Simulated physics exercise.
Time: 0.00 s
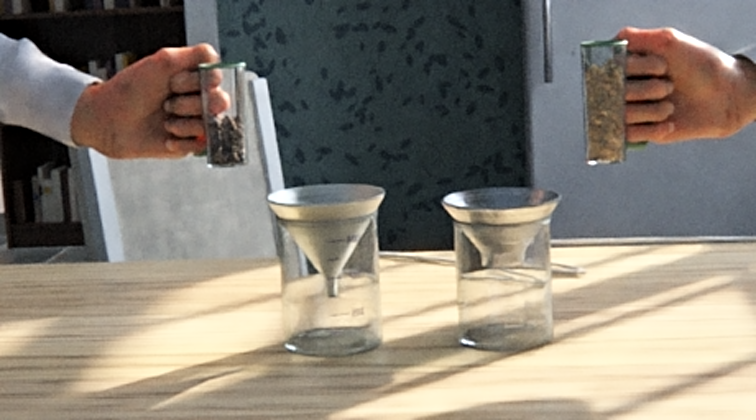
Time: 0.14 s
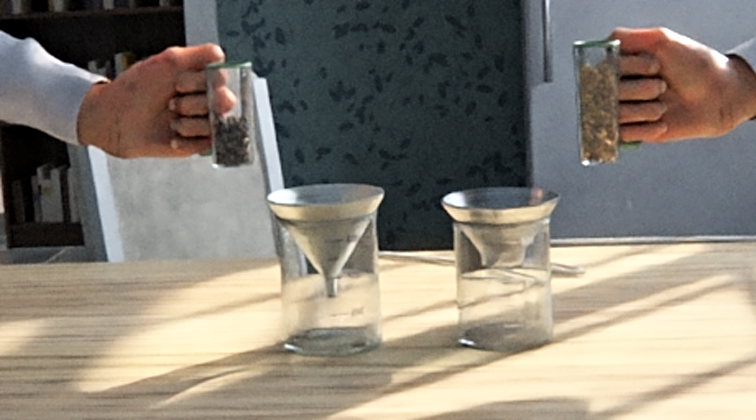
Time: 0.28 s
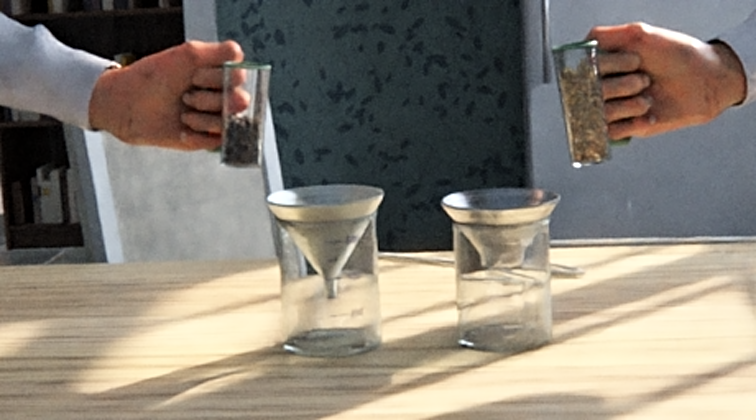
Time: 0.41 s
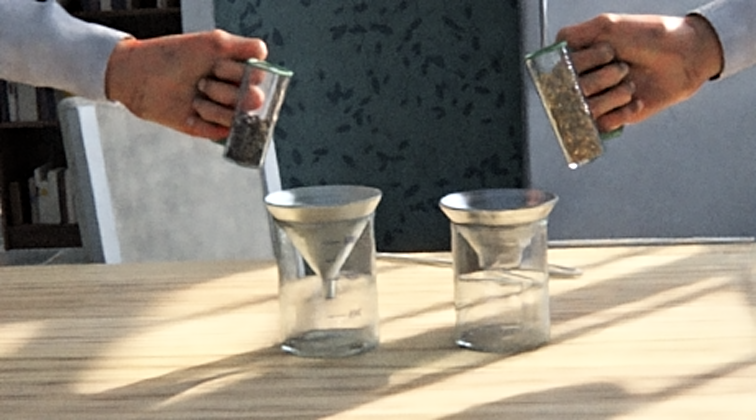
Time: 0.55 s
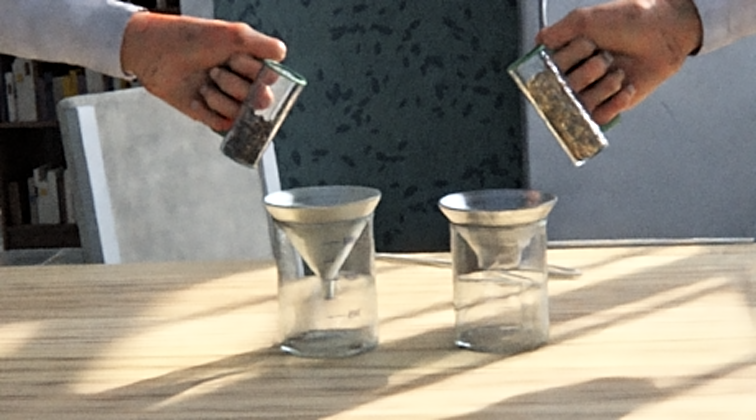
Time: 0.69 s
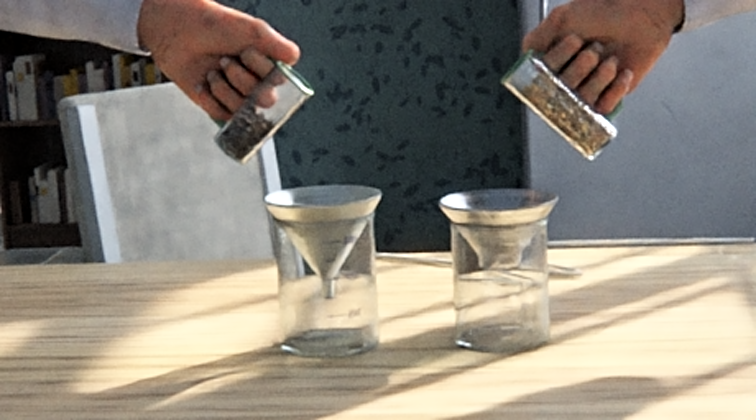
At the start, two hands hold small clear cups upright, dark pieces in the left and tan pieces in the right, above two funnels set in glass beakers on a wooden table. The hands move inward a little, then steadily tilt the cups toward each other until both lean steeply, their contents still inside.
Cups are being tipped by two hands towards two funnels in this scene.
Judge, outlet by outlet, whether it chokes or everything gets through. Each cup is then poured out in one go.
In the end left: Backs up. Right: Drains completely.
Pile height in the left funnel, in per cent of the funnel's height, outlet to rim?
The level is roughly 65 percent.
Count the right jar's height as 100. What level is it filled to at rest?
15 per cent, give or take.
By 0.89 s, left, every one still in the cup; right, every one still in the cup.
By 1.15 s, left, every one still in the cup; right, almost all still in the cup, just a few in or over the funnel.
By 1.43 s, left, almost all still in the cup, about a tenth in or over the funnel; right, the larger part still in the cup, roughly a quarter in or over the funnel, just a few down in the jar.
When it is over (2.6 s), left, almost all stuck in the funnel, just a few down in the jar; right, every one down in the jar.
